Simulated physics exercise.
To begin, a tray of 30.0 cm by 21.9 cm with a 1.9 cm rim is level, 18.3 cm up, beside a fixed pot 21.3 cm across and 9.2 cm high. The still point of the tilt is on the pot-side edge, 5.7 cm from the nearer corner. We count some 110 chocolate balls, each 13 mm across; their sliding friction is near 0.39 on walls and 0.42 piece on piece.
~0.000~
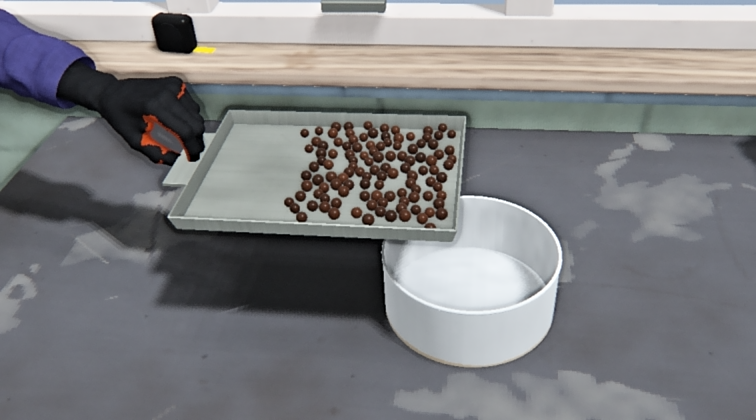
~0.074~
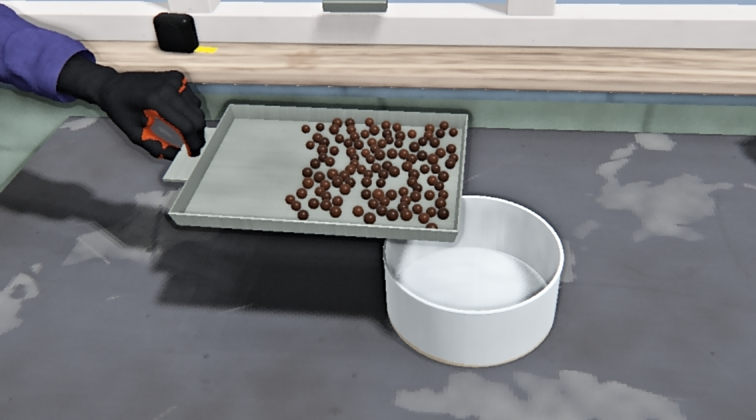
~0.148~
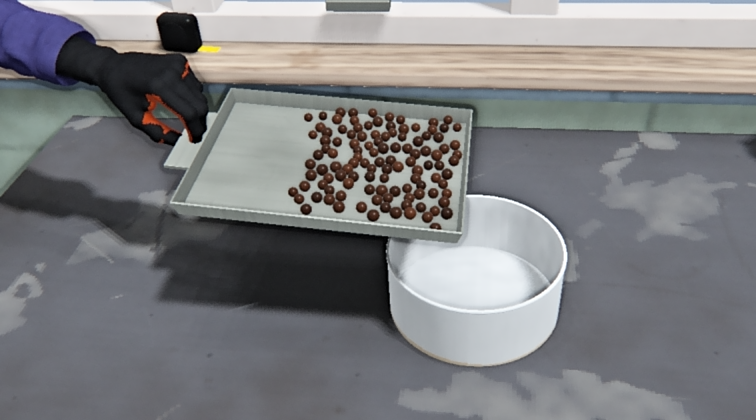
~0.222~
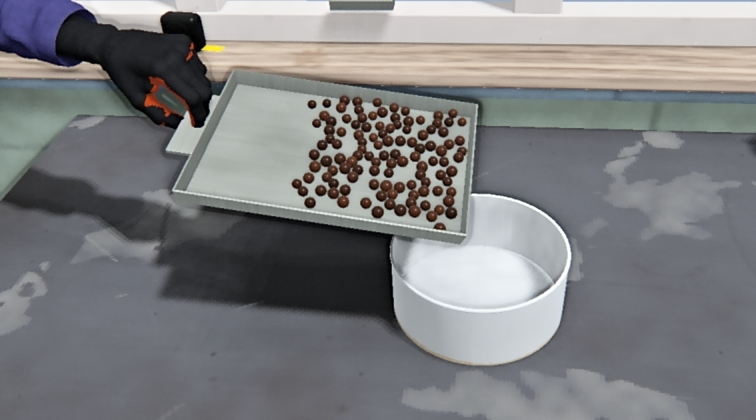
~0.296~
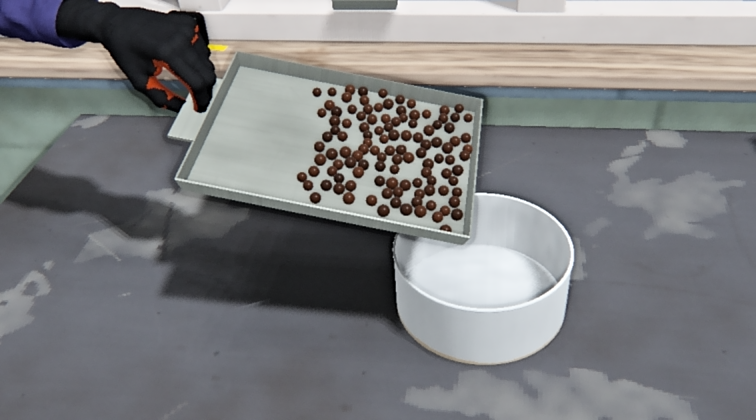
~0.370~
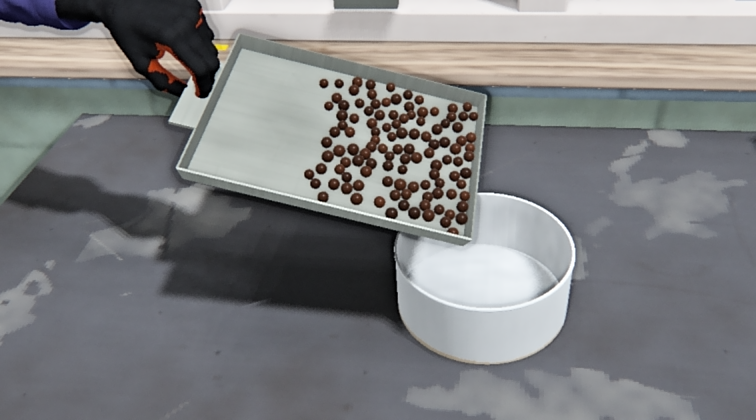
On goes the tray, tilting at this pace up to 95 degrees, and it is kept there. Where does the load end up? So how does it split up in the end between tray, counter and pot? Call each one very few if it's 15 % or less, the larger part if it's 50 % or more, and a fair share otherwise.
I'd say tray very few, counter a fair share, pot the larger part.
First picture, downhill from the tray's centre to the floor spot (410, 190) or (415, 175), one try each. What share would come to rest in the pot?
Around 80 % for the first direction, around 75 % for the second.
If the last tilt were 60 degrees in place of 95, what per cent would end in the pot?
I'd put it at close to 0 per cent.
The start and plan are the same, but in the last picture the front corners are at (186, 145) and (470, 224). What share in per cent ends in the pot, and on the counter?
In the pot: 80 per cent; on the counter: 20 per cent.
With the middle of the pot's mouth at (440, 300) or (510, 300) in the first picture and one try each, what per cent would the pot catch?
About 90 and 100 per cent.
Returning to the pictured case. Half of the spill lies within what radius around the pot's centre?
Distance: Around 22 cm.
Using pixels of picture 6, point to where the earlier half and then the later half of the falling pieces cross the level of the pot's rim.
The first half passes near (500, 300) and the second half near (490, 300).
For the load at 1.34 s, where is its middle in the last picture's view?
Around (459, 157).
Then, at 0.95 s, tilt 55 degrees; the tray holds 100 %, the pot 0 %.
After 1.34 s, tilt 79 degrees; the tray holds 100 %, the pot 0 %.
After 1.82 s, tilt 95 degrees; the tray holds 5 %, the pot 60 %.
At rest (2.8 s), tray 0 %, counter 35 %, pot 65 %.
